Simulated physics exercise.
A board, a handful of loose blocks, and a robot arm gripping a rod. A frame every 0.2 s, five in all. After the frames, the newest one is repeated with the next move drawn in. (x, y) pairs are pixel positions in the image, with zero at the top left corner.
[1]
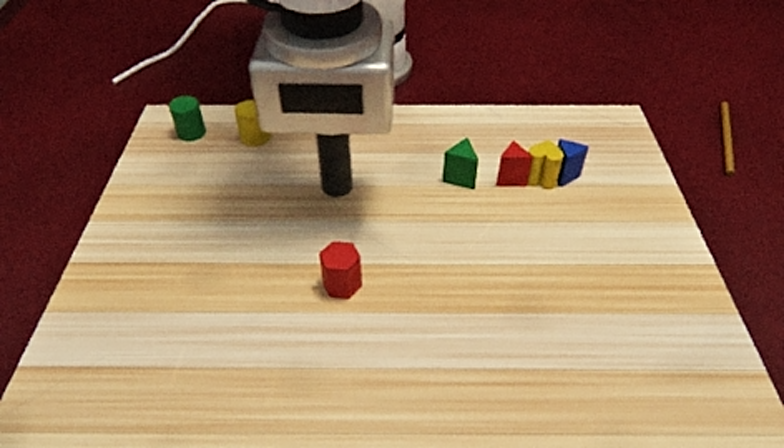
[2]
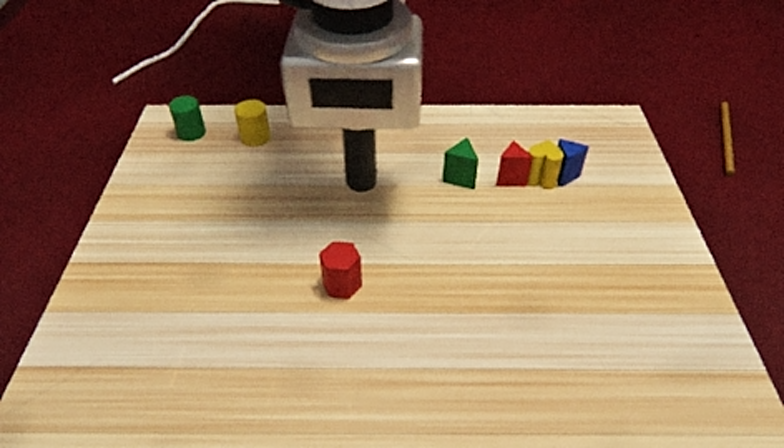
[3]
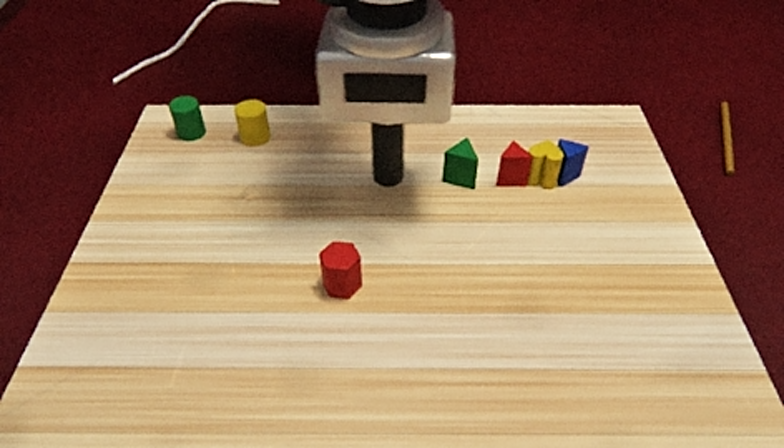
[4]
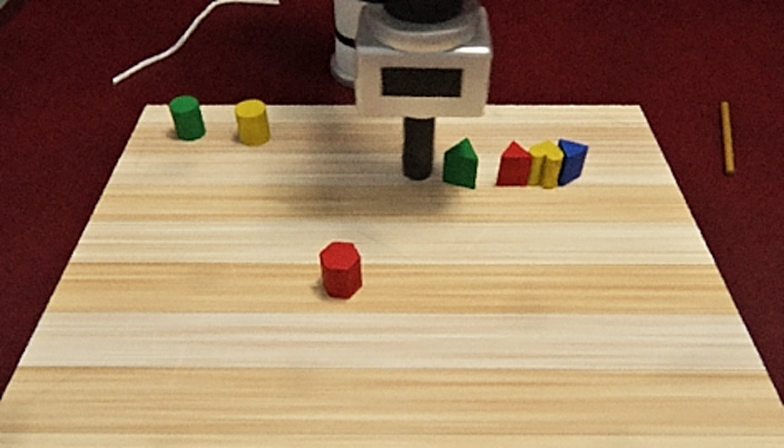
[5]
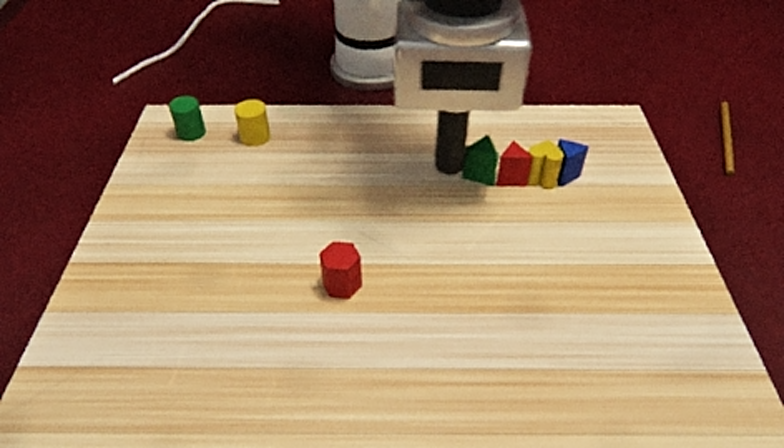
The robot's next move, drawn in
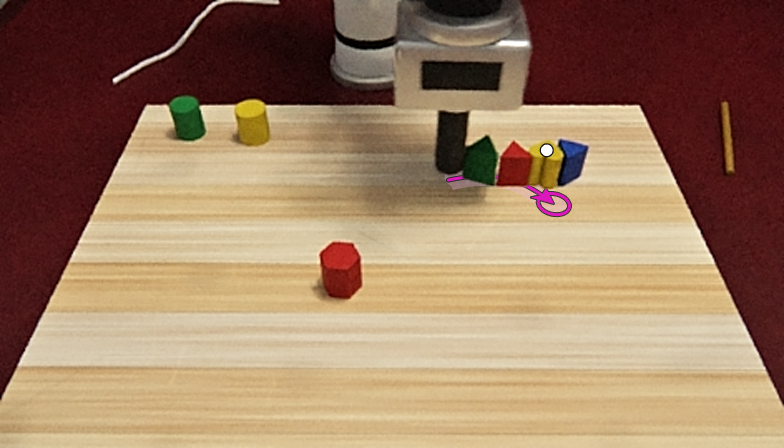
On a striped wooden board, a robot arm moves its dark rod rightward, then pushes a green triangular block toward a red one.
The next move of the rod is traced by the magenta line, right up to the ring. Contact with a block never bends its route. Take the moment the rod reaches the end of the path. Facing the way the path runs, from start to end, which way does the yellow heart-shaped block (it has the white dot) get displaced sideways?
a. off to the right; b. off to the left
(a)
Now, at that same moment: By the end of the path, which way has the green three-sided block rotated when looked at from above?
It is turned clockwise.
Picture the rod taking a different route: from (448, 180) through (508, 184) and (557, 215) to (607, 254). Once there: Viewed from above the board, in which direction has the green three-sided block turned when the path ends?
It spins clockwise.
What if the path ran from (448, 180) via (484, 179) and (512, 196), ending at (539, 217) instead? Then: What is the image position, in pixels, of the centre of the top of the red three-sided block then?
It will likely be found at (552, 168).
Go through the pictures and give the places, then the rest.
In the first picture, rod's lower end (337, 188); green three-sided block (464, 149); red three-sided block (516, 151); yellow heart-shaped block (547, 150); blue three-sided block (572, 147).
In the second picture, rod (361, 183); blocks still.
In the third picture, rod (388, 178); blocks still.
In the fourth picture, rod (418, 172); blocks still.
In the fifth picture, rod (449, 166); green three-sided block (484, 146); red three-sided block (516, 151); yellow heart-shaped block (547, 150); blue three-sided block (572, 147).
Drawn move, from (448, 180) through (485, 176) and (523, 184) to (554, 204); the dot is on the yellow heart-shaped block.
The first path, step by step. One third of the way, rod (487, 162); green three-sided block (513, 139), turned 60° clockwise; red three-sided block (523, 152), turned 20° clockwise; yellow heart-shaped block (550, 151).
Two thirds of the way, rod (526, 171); green three-sided block (539, 140), turned 20° clockwise; red three-sided block (543, 170), turned 30° clockwise; yellow heart-shaped block (564, 160), turned 55° anticlockwise; blue three-sided block (578, 146), turned 25° anticlockwise.
At the end, rod (557, 190); green three-sided block (540, 140), turned 20° clockwise; red three-sided block (566, 192), turned 70° clockwise; yellow heart-shaped block (587, 167), turned 90° anticlockwise; blue three-sided block (579, 146), turned 35° anticlockwise.
